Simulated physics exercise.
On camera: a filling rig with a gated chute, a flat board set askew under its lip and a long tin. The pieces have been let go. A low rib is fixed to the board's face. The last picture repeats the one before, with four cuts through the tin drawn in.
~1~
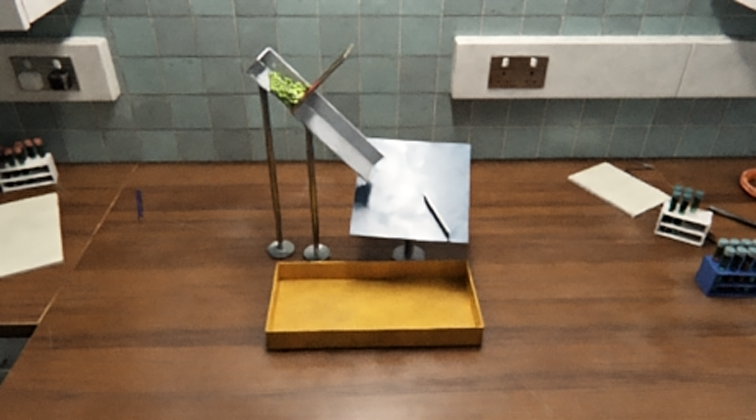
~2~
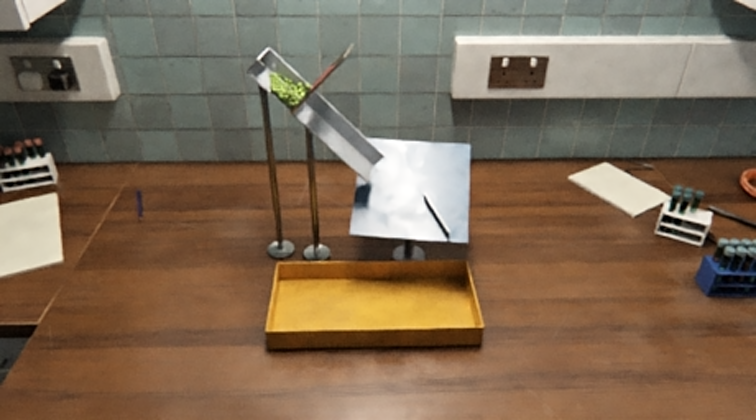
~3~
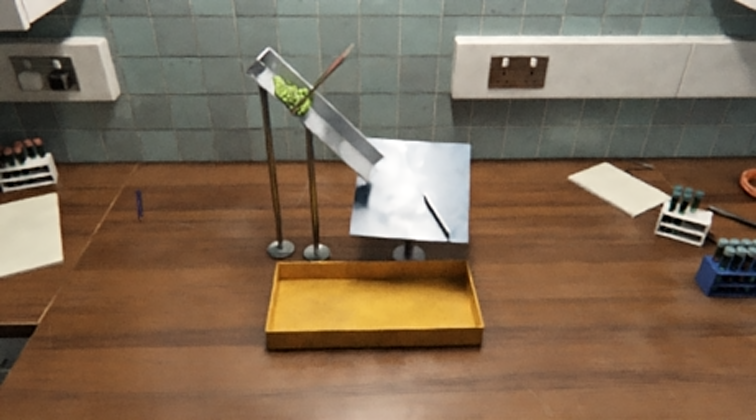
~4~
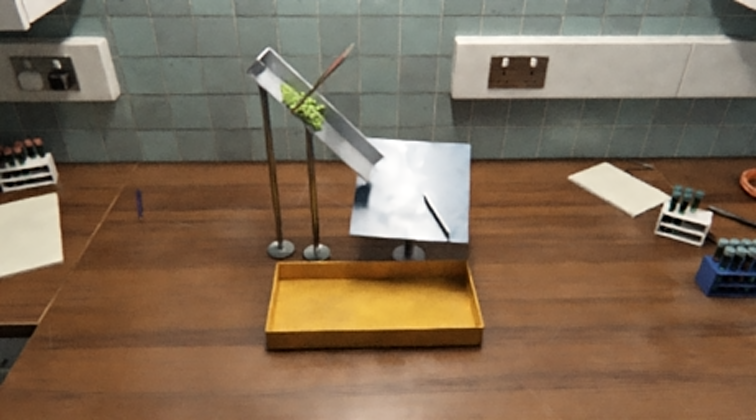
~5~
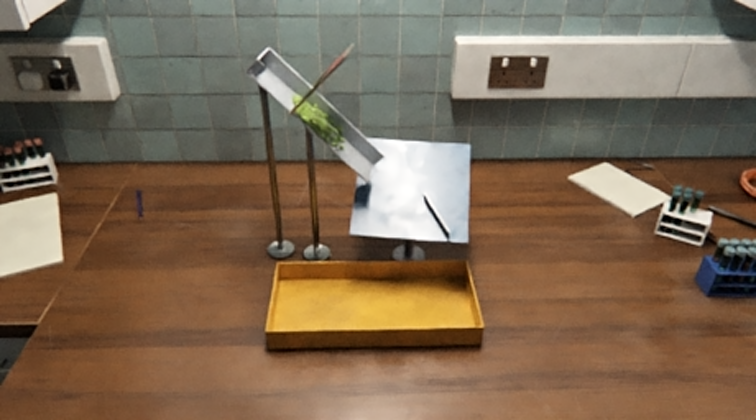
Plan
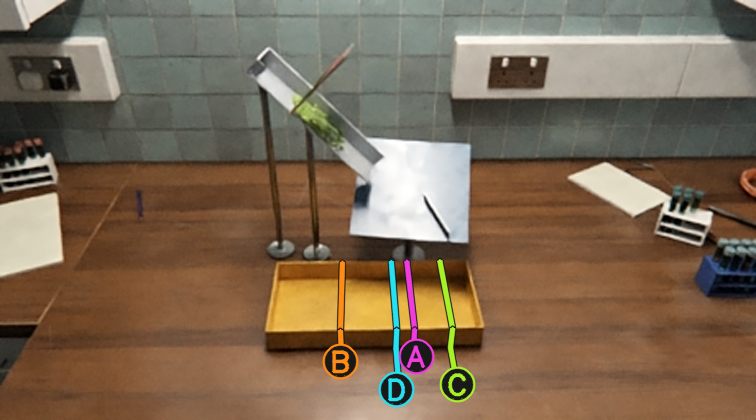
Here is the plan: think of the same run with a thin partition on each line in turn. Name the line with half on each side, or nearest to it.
Take C.
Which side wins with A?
Right.
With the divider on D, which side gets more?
More lands on the right.
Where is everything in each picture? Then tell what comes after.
Load behind the gate (291, 91), dried peas; lip of the chute (370, 174), sloping fairly steeply, in the first picture.
Middle of the board (412, 188), tilted gently; middle of its low edge (408, 239); of its high edge (416, 141), in the second picture.
Front corners of the tin (266, 331) and (483, 327), empty; front of the load (304, 114), in the third picture.
Middle of the load (303, 107); its front (320, 128), roughly a third of the way to the lip; rib from (425, 193) to (450, 232), in the fourth picture.
Middle of the load (316, 119); its front (342, 147), roughly two thirds of the way to the lip, in the fifth picture.
On the marked copy, line A crosses the front rim at (414, 328); line B crosses the front rim at (340, 329); line C crosses the front rim at (452, 327); line D crosses the front rim at (396, 328).
For line A, of what is caught, about a tenth on the left of the divider, the larger part on the right.
For line B, of what is caught, not one piece on the left of the divider, every piece on the right.
For line C, of what is caught, roughly half on the left of the divider, roughly half on the right.
For line D, of what is caught, just a few on the left of the divider, almost all on the right.
